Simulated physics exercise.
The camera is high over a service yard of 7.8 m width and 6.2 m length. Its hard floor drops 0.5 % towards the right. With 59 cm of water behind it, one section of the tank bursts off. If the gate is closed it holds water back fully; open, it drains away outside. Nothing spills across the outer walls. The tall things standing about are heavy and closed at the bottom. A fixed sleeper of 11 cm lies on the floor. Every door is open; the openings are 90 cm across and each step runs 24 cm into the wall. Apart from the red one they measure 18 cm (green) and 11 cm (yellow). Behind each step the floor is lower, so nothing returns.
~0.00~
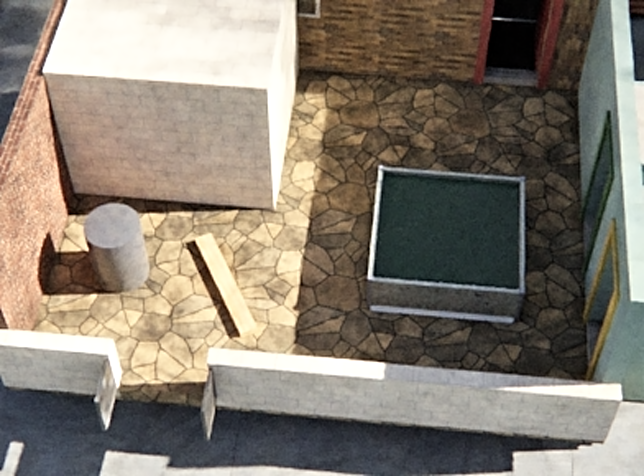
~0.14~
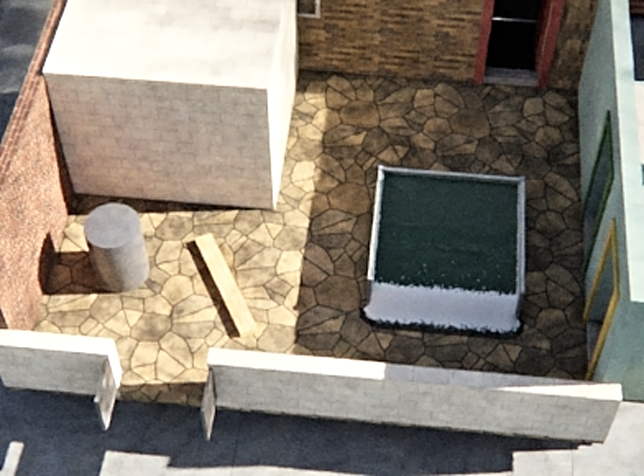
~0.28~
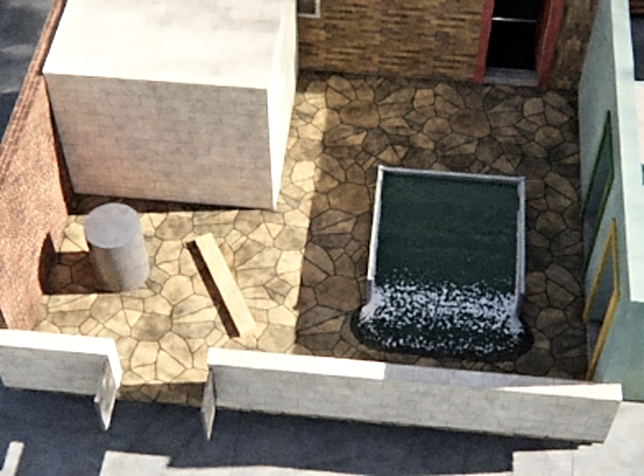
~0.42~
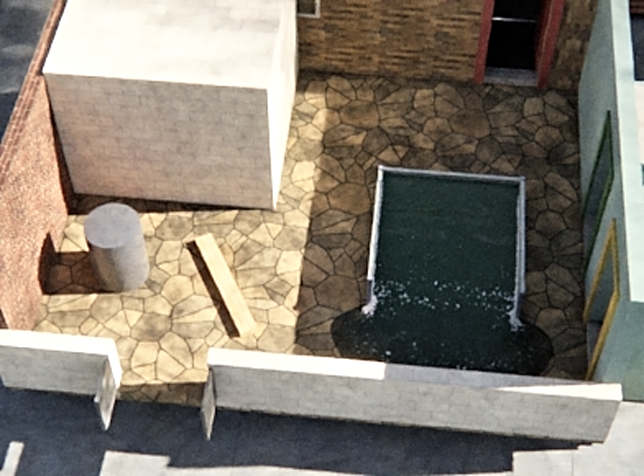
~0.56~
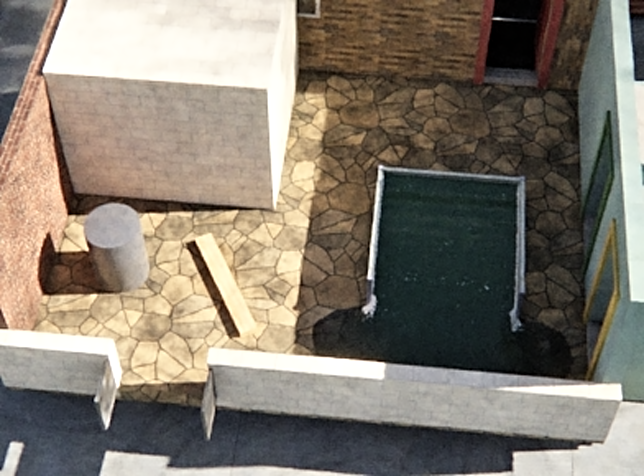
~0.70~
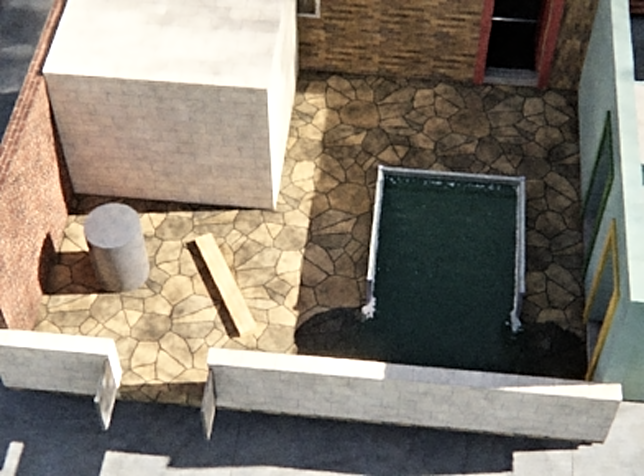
In a walled paved yard, dark water bursts from the tank's front and spreads across the floor.
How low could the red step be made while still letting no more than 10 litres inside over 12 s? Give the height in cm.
Some 12 cm above the ground.
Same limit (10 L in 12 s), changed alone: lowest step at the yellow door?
About 27 cm at yellow.
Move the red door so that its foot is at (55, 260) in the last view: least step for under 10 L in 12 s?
About 8.0 cm.
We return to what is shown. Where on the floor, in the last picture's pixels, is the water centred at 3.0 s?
At about (415, 321).
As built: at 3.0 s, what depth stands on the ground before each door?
Depths in cm: Green 6, red 0, yellow 24.
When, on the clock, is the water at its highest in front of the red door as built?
Near 5.0 s.
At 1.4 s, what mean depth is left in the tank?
About 31 cm.
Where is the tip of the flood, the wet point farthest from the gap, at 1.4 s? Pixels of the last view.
Around (216, 380).
After 1.4 s water covers 15 % of the floor, deepest (44 cm) near (587, 415); it has not reached the red door.
After 3.0 s water covers 50 % of the floor, deepest (32 cm) near (573, 414); it has not reached the red door.
After 12.0 s water covers 95 % of the floor, deepest (10 cm) near (301, 251); 5 cm at the red door, 4 litres in over its 14 cm step.
At the red door as built, the water arrived by 3.7 s and peaked near 15 cm at 4.8 s.
With a step of 10 cm, 21 litres would have come in within the 12 s; with 14 cm, 4 litres. So under 10 litres takes about 12 cm.
